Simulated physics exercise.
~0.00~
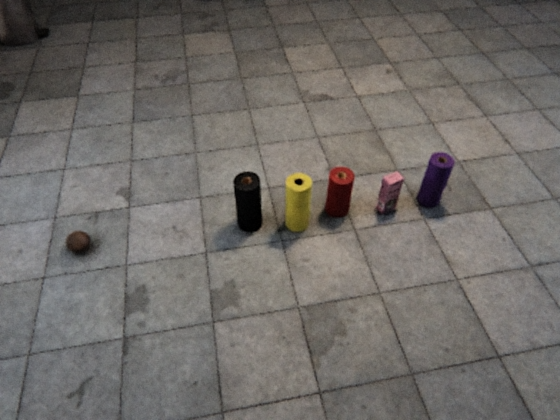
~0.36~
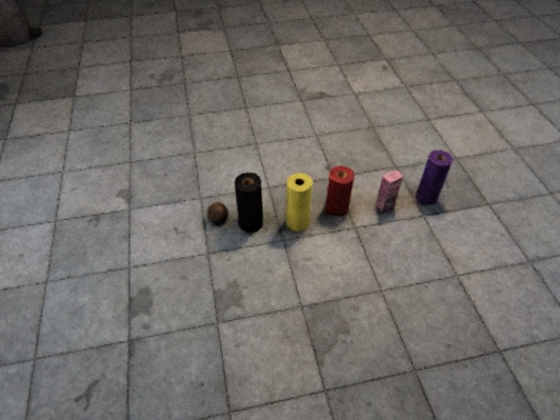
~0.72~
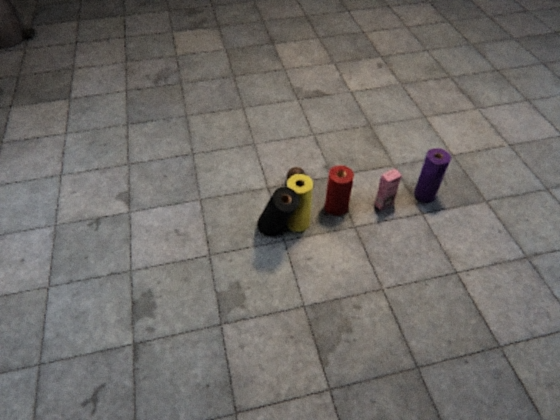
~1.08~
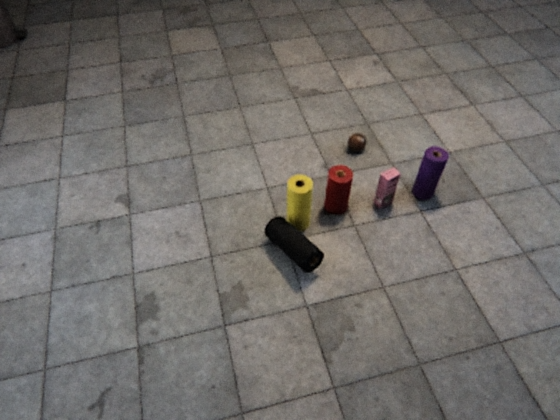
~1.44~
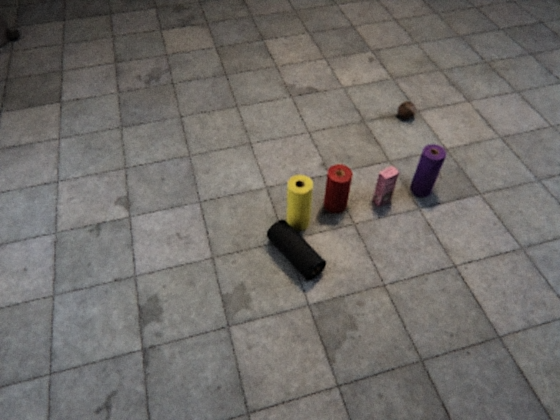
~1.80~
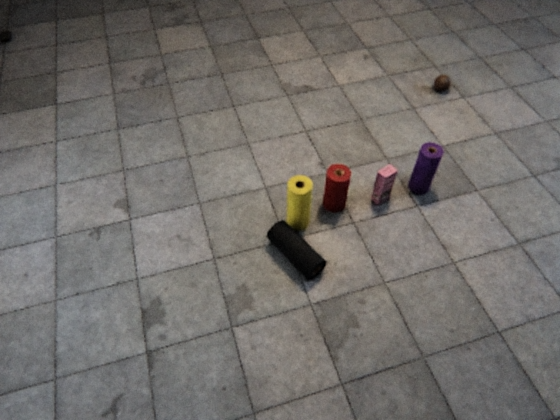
In the video, a brown ball rolls right across a tiled floor toward a row of black, yellow, red, pink and purple objects, knocks over the black roll, then rolls behind the others toward the upper right, leaving the black roll on its side and the other four upright.
